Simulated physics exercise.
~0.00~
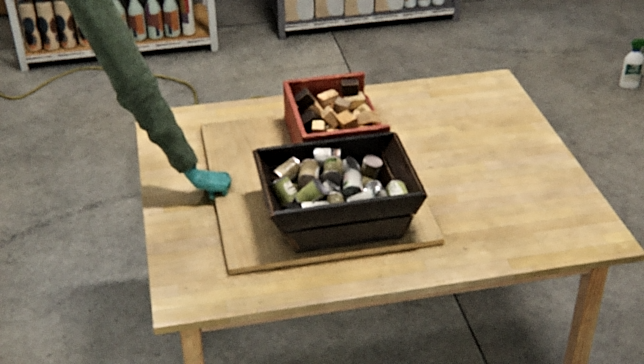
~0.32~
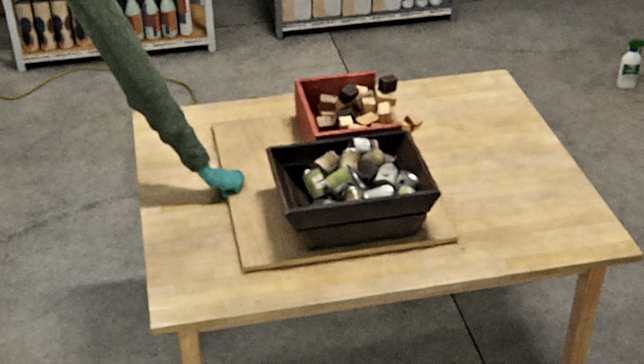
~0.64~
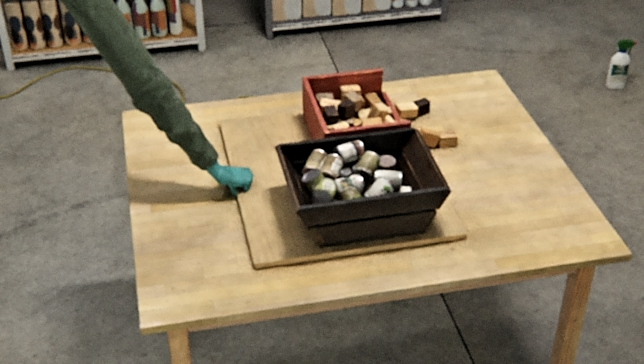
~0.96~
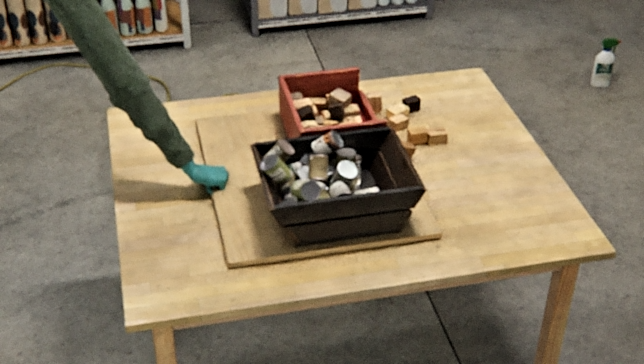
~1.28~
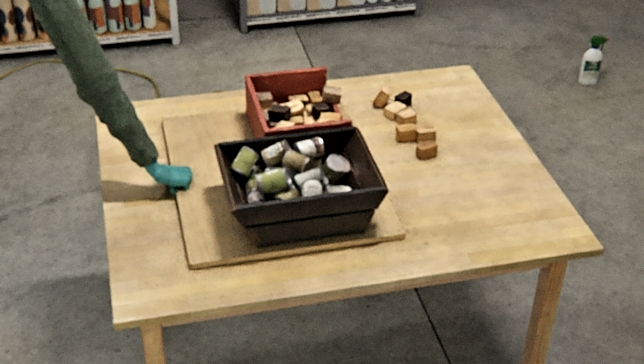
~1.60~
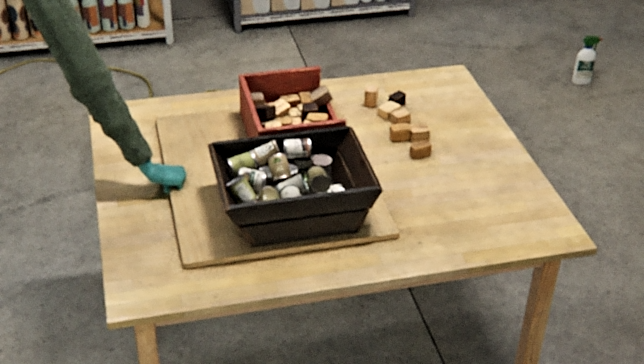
At the start, a red tray of wooden blocks and a black tray of small tins sit on a board on a wooden table, with a green-sleeved arm and teal glove at the board's left edge. The board and both trays slide right, and blocks begin tumbling over the red tray's low right side. As they move a little farther right, more blocks land on the table. The trays then swing back left, leaving the spilled blocks behind. Finally they come to rest, with several blocks scattered on the tabletop and the jumbled tins still inside the black tray.
